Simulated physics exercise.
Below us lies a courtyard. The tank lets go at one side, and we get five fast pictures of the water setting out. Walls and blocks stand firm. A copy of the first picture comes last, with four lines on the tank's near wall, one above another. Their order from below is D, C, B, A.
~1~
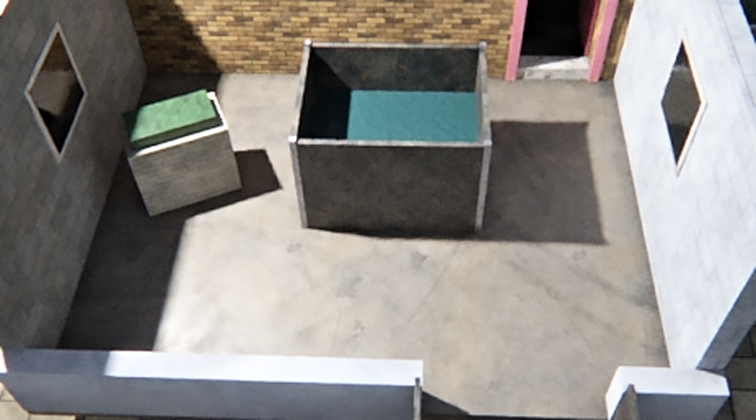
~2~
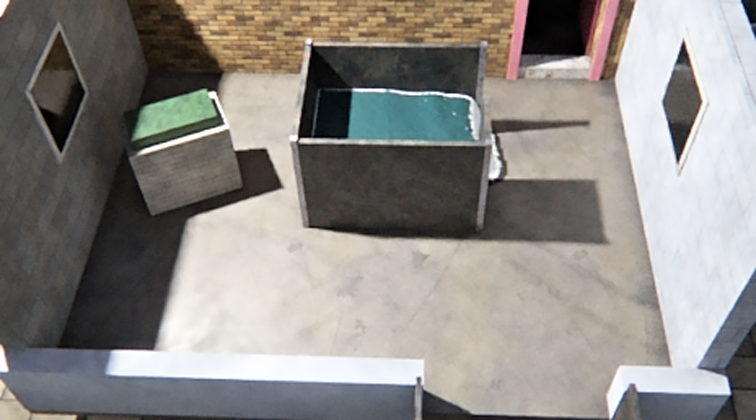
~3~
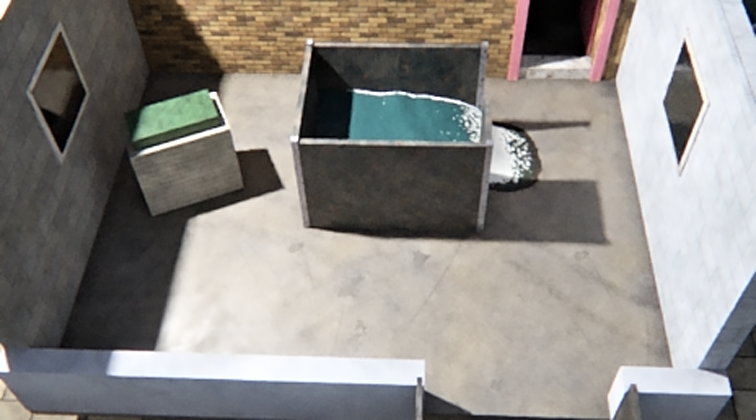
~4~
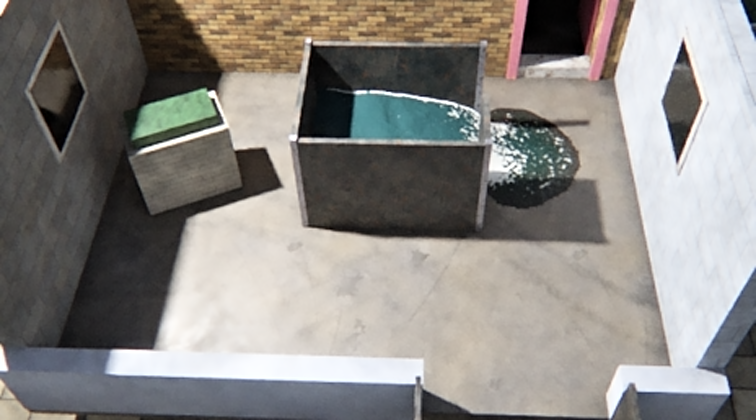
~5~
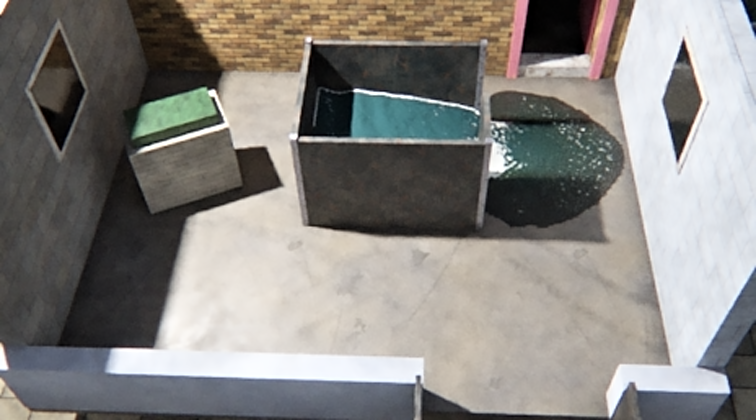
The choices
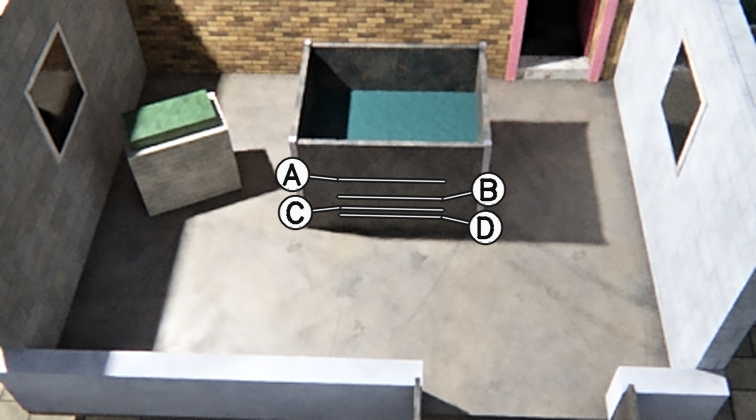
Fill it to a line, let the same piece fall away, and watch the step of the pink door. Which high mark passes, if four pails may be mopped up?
B.
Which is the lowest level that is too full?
That would be A.
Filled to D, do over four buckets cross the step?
No.
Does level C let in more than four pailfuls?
No, not at all.
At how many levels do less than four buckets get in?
Three of the four.
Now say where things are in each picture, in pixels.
In the first frame, water in the tank at rest, its middle at (393, 135); foot of the pink doorway at (552, 79); open gate at (521, 361).
In the second frame, water covers 1 % of the ground, its front hidden from here.
In the third frame, 2 % of the ground under water, visible out to (533, 168).
In the fourth frame, 6 % of the ground under water, visible out to (573, 160).
In the fifth frame, 11 % of the ground under water, visible out to (613, 145).
In white, A at (390, 180); B at (390, 197); C at (391, 208); D at (391, 216); from the bottom up D, C, B, A.
Choosing A, about 10 bucketfuls get in.
Choosing B, a bucket or two gets in.
Choosing C, nothing gets over.
Choosing D, nothing gets over.
